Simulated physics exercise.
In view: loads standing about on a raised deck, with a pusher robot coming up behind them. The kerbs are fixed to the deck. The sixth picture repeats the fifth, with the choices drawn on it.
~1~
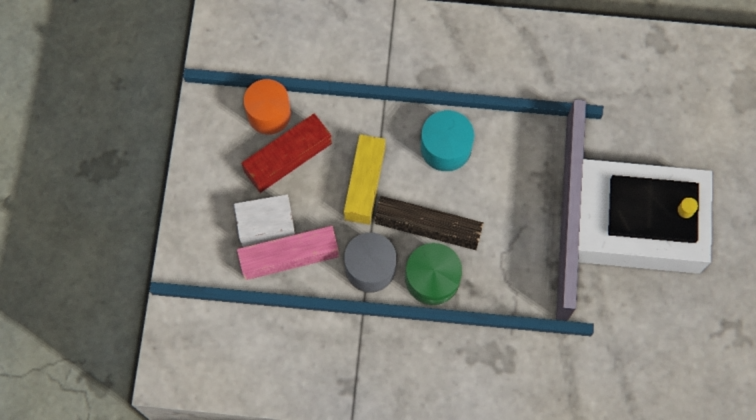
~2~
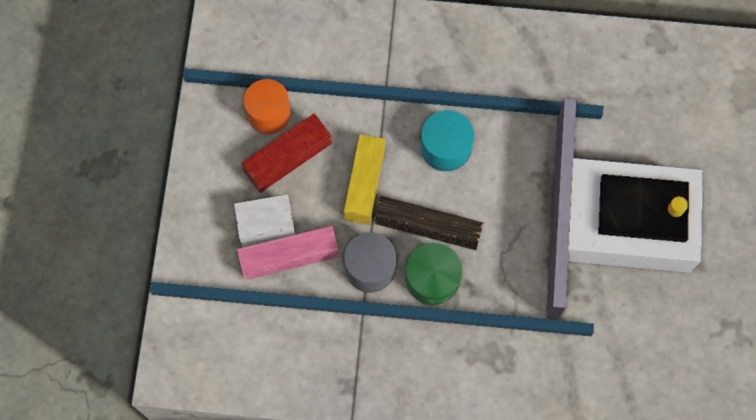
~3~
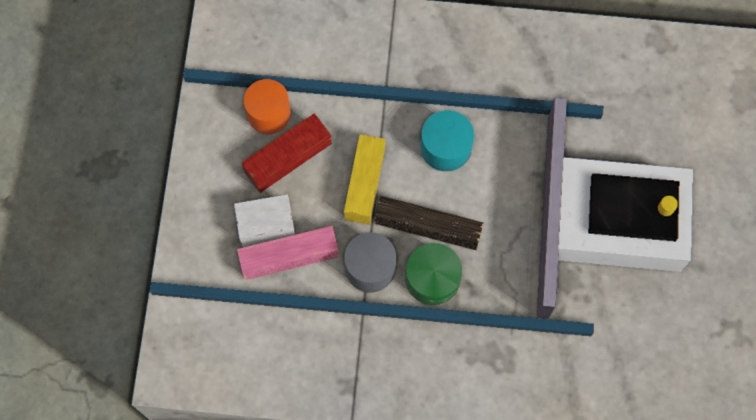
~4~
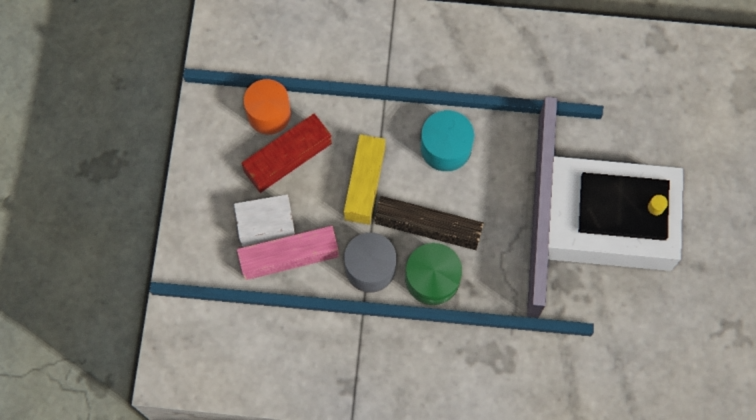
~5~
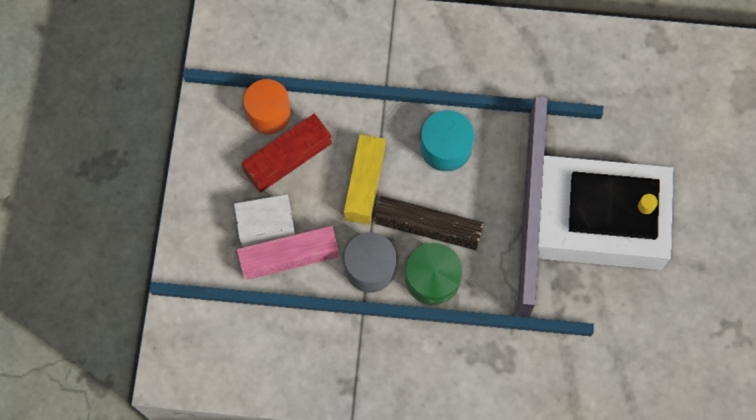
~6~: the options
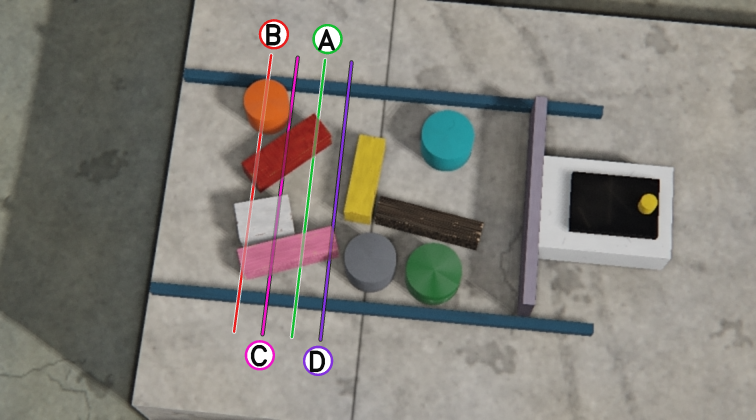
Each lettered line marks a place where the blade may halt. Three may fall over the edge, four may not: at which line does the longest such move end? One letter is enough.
No fourth one falls up to B.
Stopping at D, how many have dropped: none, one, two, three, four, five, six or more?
The count is none.
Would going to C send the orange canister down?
No.
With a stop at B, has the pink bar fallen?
By then, yes.
On the marked copy, A at (309, 194); B at (253, 188); C at (281, 191); D at (337, 196).
With B. Early on, robot (505, 195); pink bar (272, 253); green canister (391, 276).
Further on, robot (403, 185); pink bar (175, 252); white crate (194, 195).
At the end, robot (325, 178); white crate over the edge; pink bar over the edge; two fallen.
As for the rest, A is within the limit but short; C is within the limit but short; D is within the limit but short.
